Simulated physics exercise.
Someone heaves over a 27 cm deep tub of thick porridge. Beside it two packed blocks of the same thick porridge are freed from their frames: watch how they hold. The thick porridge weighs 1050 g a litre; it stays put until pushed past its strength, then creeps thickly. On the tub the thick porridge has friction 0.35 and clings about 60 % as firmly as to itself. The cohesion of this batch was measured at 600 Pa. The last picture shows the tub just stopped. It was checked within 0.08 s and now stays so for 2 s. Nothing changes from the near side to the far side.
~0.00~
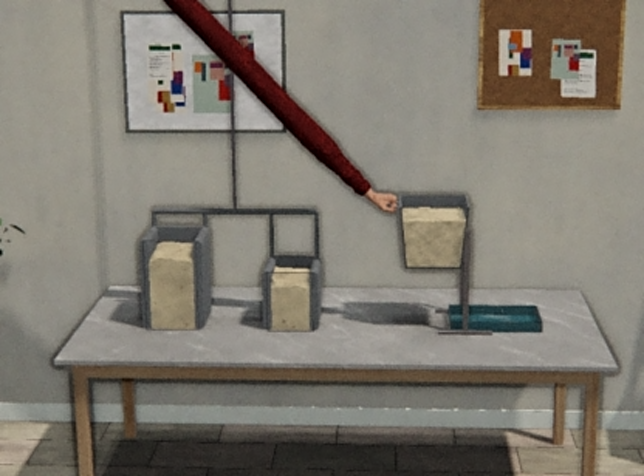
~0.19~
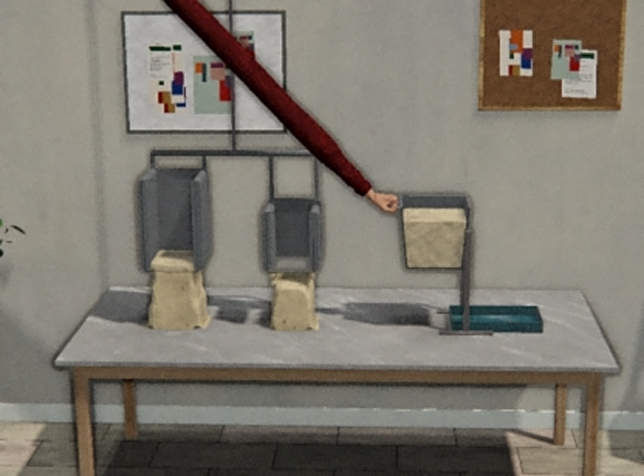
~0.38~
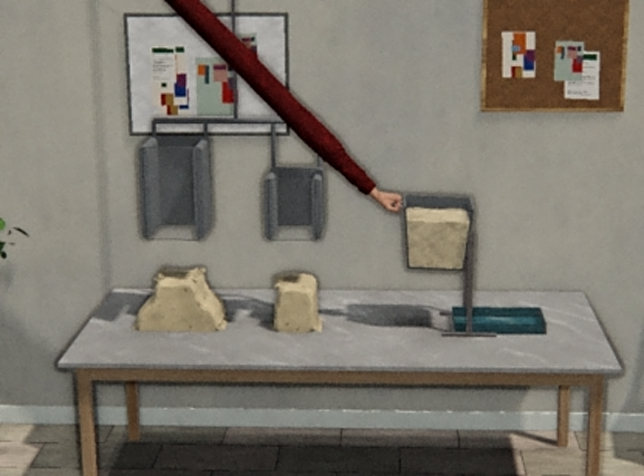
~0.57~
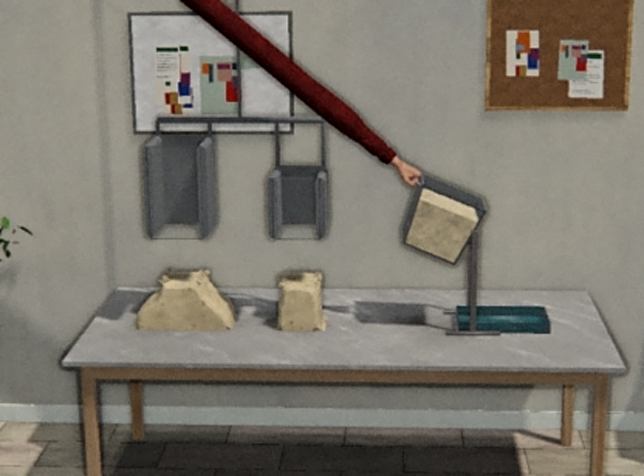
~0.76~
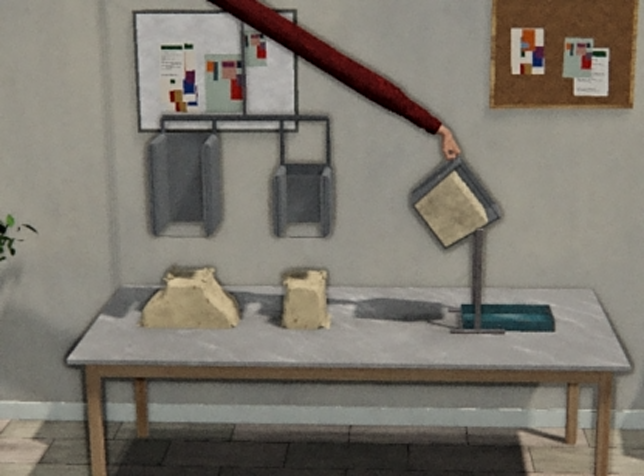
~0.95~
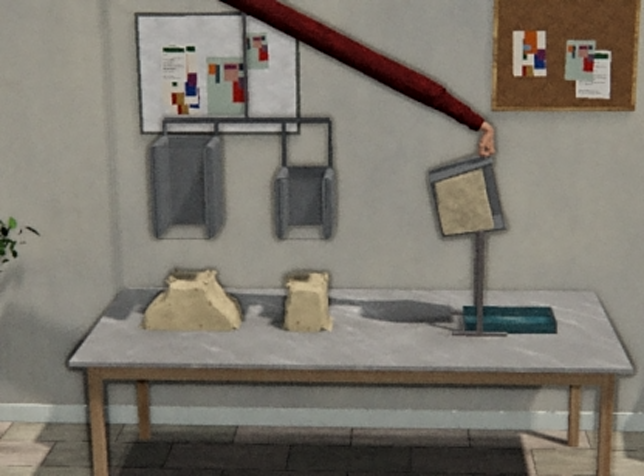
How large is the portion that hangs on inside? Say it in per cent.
About 100 %.
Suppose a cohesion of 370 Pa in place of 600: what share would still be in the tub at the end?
It would be near 70 %.
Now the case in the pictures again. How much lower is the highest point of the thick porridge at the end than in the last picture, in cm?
Roughly 3 cm.
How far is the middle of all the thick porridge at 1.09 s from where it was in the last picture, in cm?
About 2 cm.
After 1.09 s, the tub is at 77 degrees and holds 100 %.
After 1.26 s, the tub is at 77 degrees and holds 100 %.
After 1.43 s, the tub is at 77 degrees and holds 100 %.
After 1.60 s, the tub is at 77 degrees and holds 100 %.
After 2.95 s, the tub is at 77 degrees and holds 100 %.
